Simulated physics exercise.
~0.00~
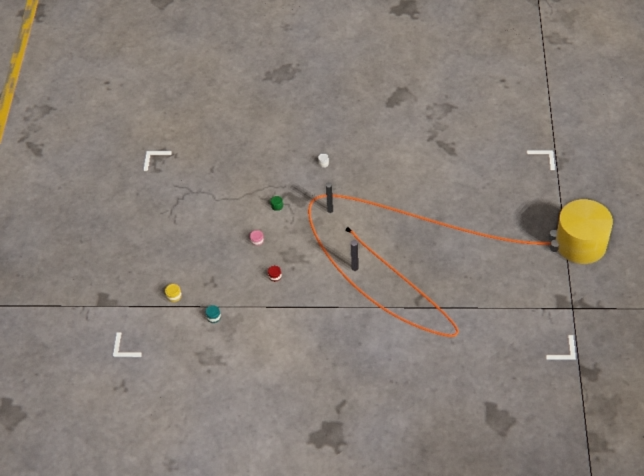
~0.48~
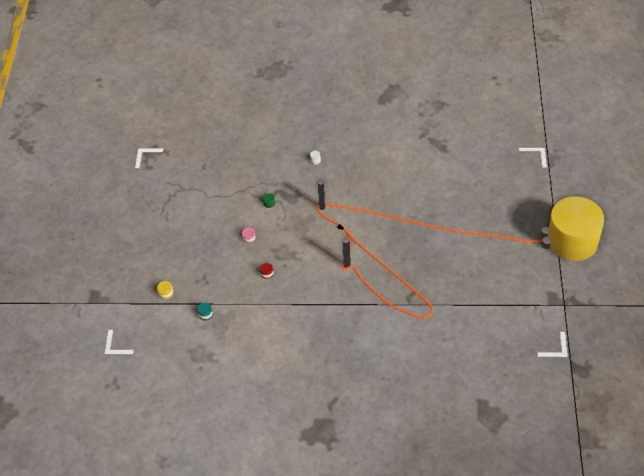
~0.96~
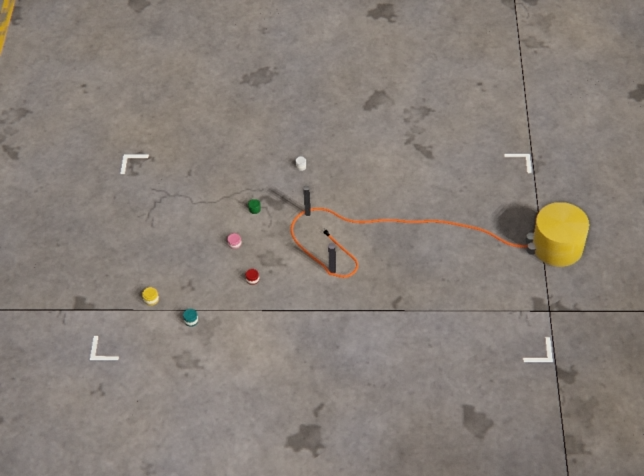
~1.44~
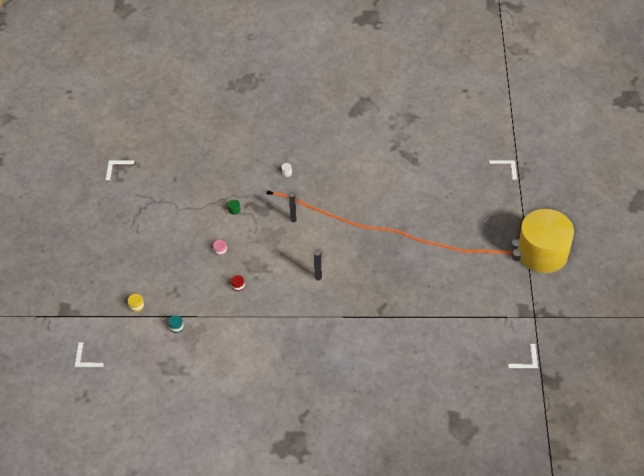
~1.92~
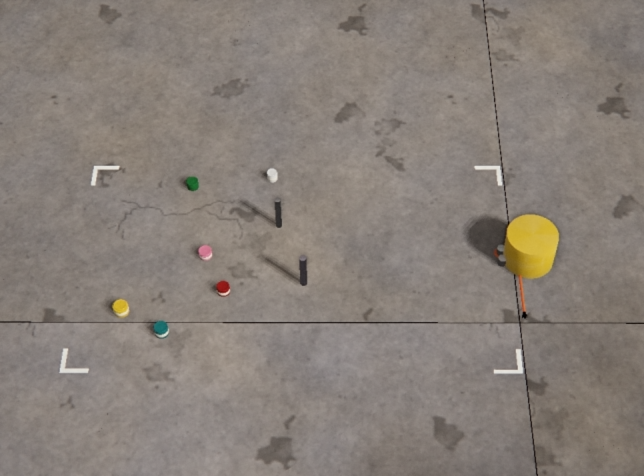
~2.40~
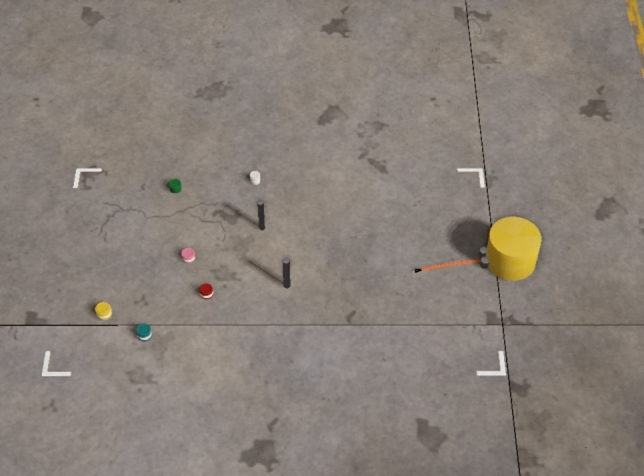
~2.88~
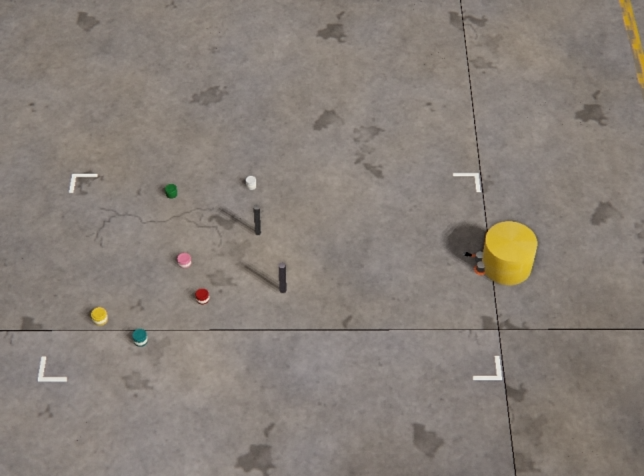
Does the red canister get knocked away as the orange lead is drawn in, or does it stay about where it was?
The red canister stays about where it was, hardly stirring as the lead is reeled in.
